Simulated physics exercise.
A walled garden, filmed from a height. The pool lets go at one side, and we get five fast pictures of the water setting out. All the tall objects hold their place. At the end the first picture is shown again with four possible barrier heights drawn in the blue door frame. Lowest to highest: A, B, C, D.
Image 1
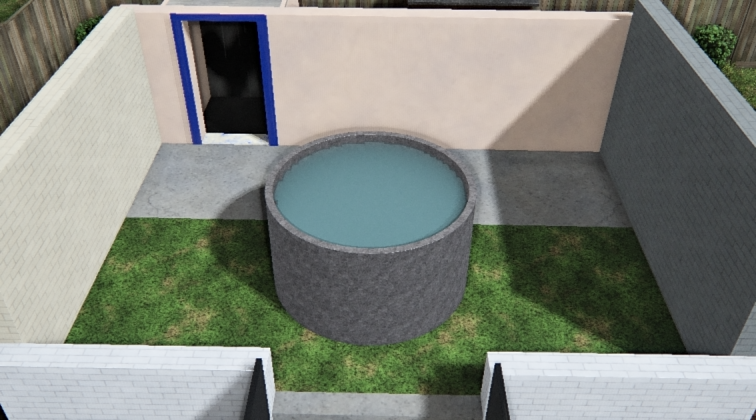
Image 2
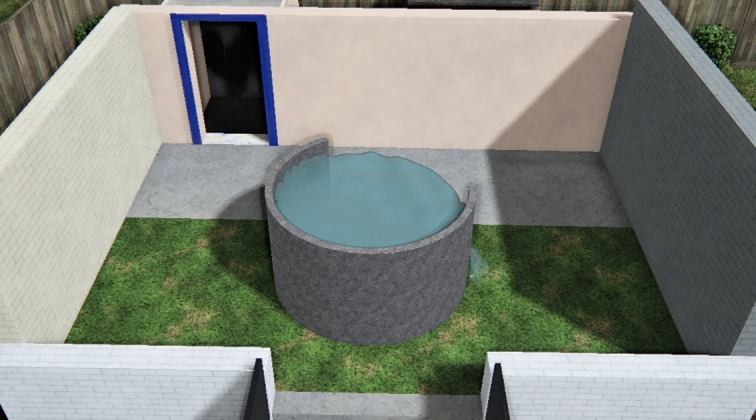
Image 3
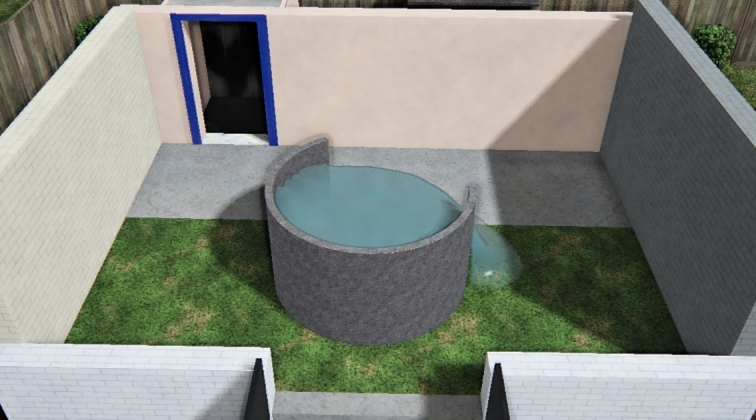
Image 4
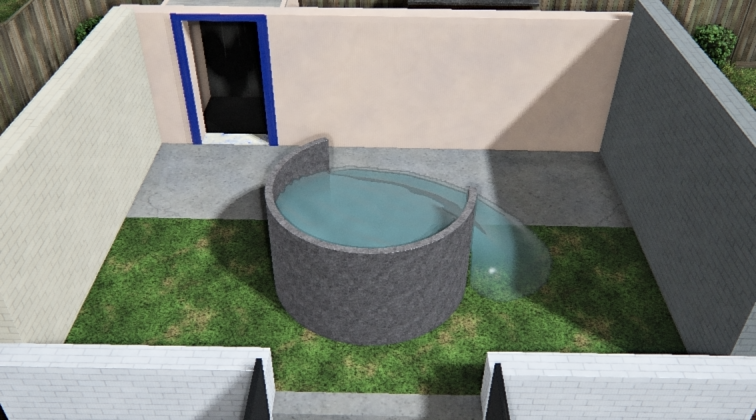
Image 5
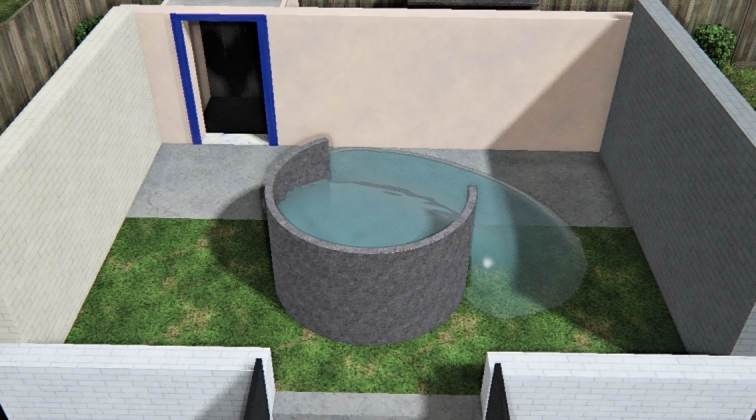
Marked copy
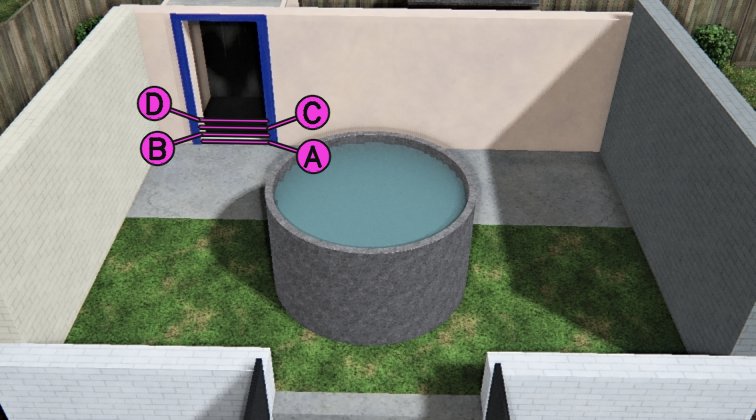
We see a round, dark stone pool of still water in a walled garden with a blue doorway; the back-right section of its rim disappears, and water pours out and spreads across the paving and grass behind and rightward.
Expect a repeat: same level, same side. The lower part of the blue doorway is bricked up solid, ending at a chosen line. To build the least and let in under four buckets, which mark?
The answer is line B.
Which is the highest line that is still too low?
That is line A.
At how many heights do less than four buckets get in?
Three of the four.
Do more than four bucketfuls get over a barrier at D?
No, that is safe.
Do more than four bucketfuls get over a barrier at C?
No, that is safe.
On the marked copy, A at (235, 141); B at (234, 134); C at (234, 127); D at (233, 120); from the bottom up A, B, C, D.
For line A, about 8 bucketfuls get in.
For line B, a splash gets over, under a bucket.
For line C, nothing gets over.
For line D, nothing gets over.
